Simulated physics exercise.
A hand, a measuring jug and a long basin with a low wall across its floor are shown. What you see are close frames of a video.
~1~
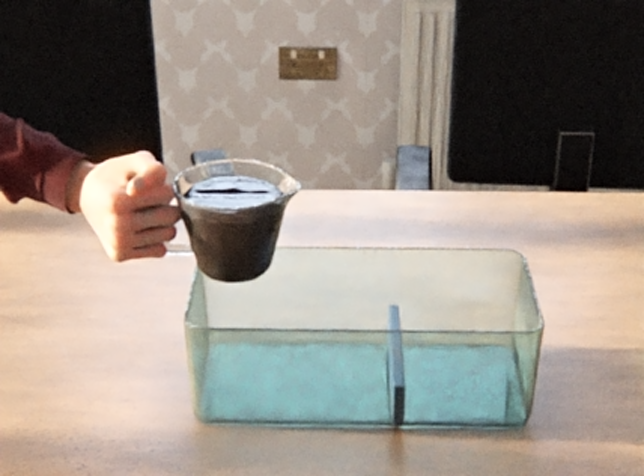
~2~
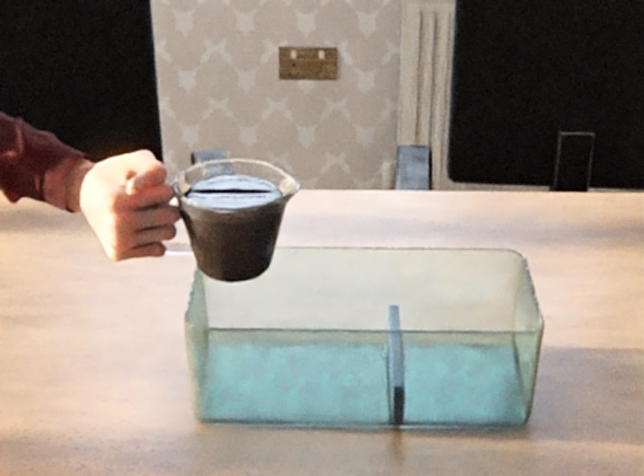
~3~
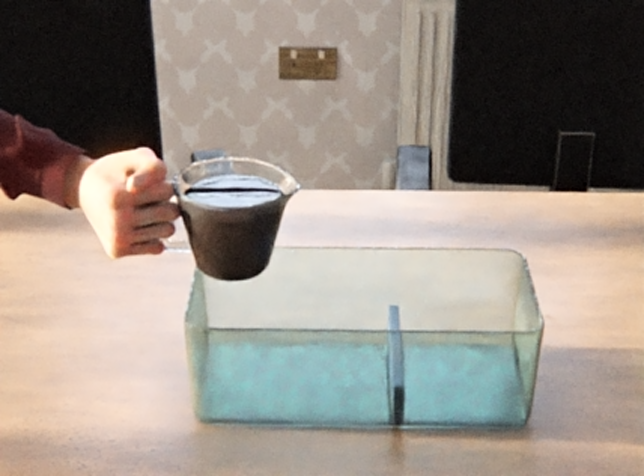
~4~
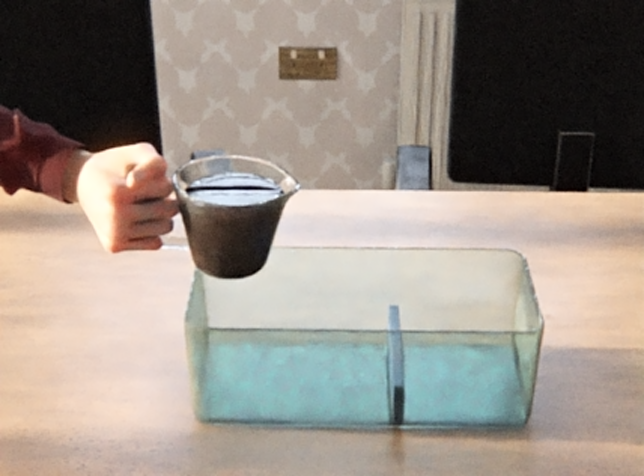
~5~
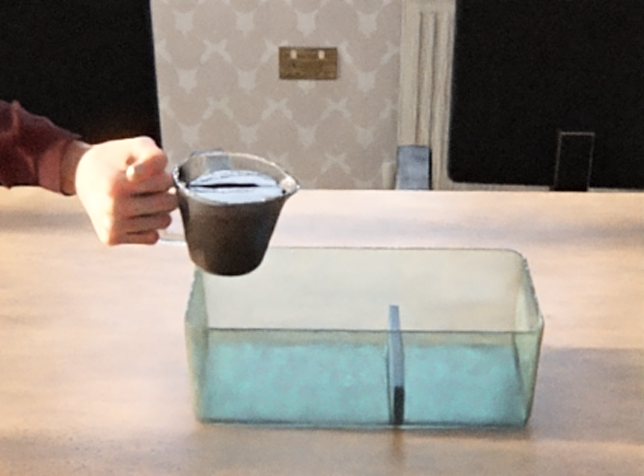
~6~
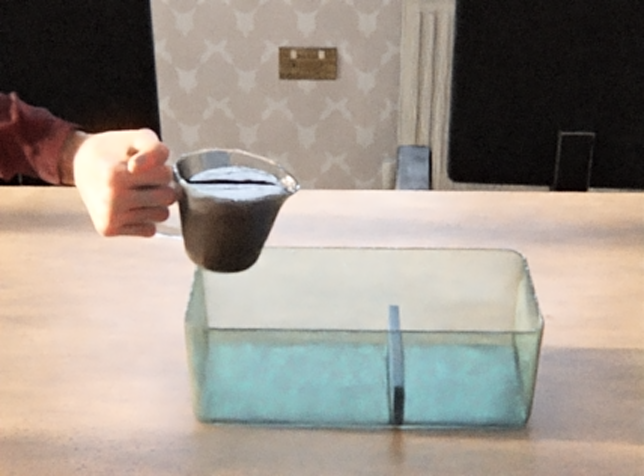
At first, a hand at the left holds a glass measuring jug of dark coffee upright and almost still above a long clear basin, which has pale blue contents and a low dividing wall. Then the hand rises very slightly and tilts the jug a little to the right, while the basin stays still.
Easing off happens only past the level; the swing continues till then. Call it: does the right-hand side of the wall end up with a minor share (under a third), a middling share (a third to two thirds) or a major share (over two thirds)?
The right side gets a minor share.
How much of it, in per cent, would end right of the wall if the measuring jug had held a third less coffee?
That works out to some 10 %.
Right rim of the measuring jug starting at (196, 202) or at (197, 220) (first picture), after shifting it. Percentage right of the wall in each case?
It comes to about 5 %, followed by about 5 %.
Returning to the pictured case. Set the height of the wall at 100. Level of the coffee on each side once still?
Left near 30; right near 10.
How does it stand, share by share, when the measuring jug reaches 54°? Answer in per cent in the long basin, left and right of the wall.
Left side around 5 per cent; right side around 0 per cent.
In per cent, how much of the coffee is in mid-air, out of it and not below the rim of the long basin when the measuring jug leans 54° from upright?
20 in a hundred.
A moment on, the measuring jug is tipped part way and 75 per cent is still to pour, 7 is left of the wall and 0 right of it.
Next, the measuring jug is tipped on its side and 20 per cent is still to pour, 51 is left of the wall and 6 right of it.
Then the measuring jug is tipped on its side and 1 per cent is still to pour, 80 is left of the wall and 16 right of it.
Later the measuring jug is tipped on its side and 0 per cent is still to pour, 82 is left of the wall and 17 right of it.
Finally, 82 per cent lies left of the wall, 17 right of it and 2 outside.
